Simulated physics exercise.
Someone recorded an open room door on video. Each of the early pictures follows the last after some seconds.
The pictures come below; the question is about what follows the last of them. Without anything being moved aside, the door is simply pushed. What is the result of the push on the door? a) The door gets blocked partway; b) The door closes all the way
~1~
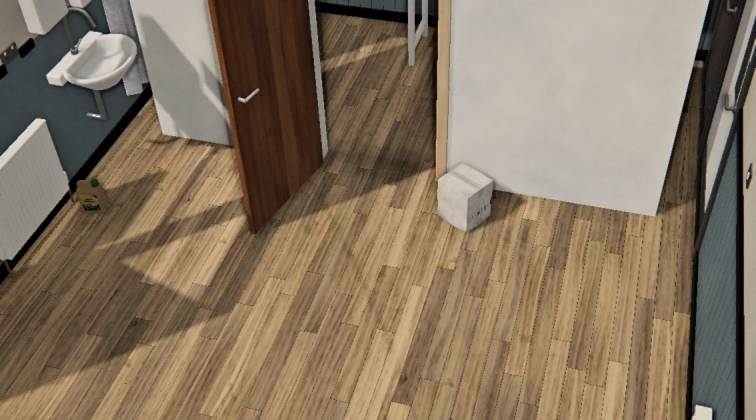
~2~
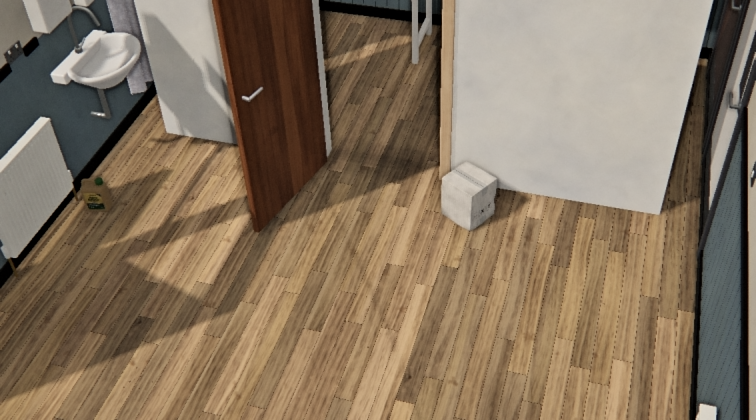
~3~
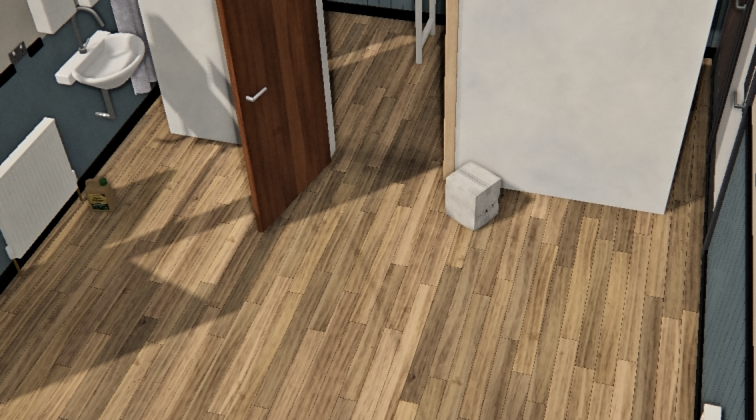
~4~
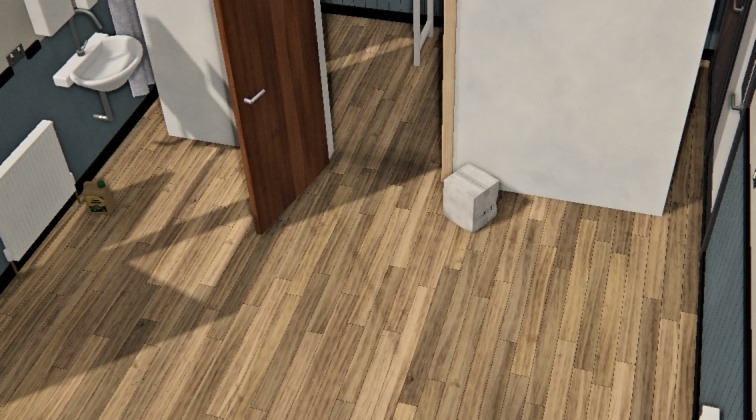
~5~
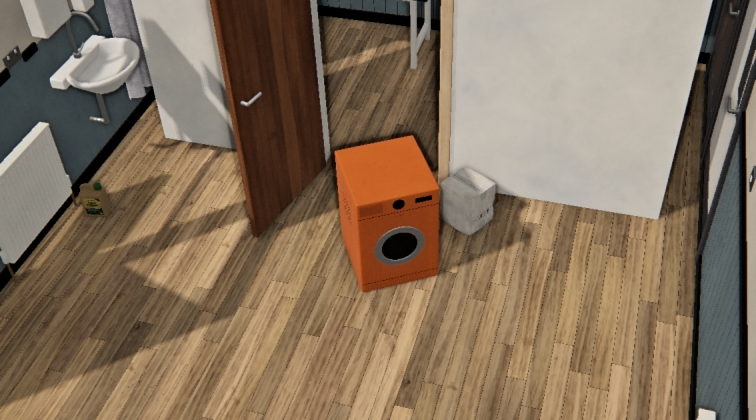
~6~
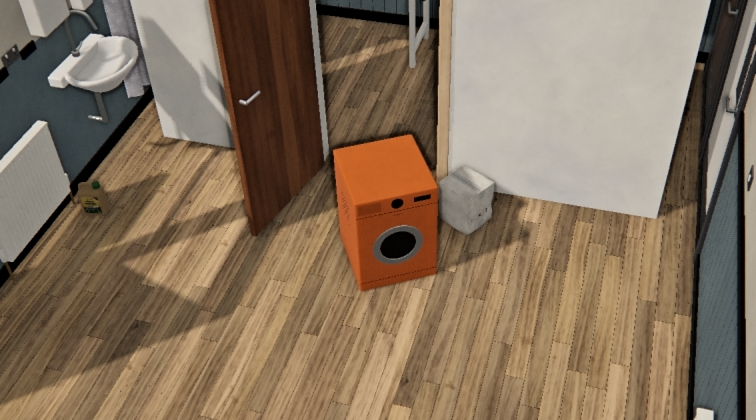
The answer is a.
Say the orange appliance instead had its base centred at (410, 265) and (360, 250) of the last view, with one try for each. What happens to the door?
Try 1: Door ends up flush. Try 2: Door stays partly open.
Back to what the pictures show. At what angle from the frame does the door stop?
Angle: About 60°.
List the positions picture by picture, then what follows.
In the first frame, door wide open and still; white box (464, 198).
In the second frame, door wide open and still; white box (468, 196).
In the third frame, door wide open and still; white box (472, 196).
In the fourth frame, door wide open and still; white box (470, 198).
In the fifth frame, door wide open and still; white box (467, 201).
In the sixth frame, door wide open and still; orange appliance (386, 213); white box (466, 200).
Then, 0.40 s later than the last frame, door 96° open.
Then, 0.60 s later than the last frame, door 86° open.
Then, 0.80 s later than the last frame, door 73° open.
Then, 1.00 s later than the last frame, door 63° open.
When it is over, door 62° open; both as before. End places, in pixels of the last picture, orange appliance near (388, 213).
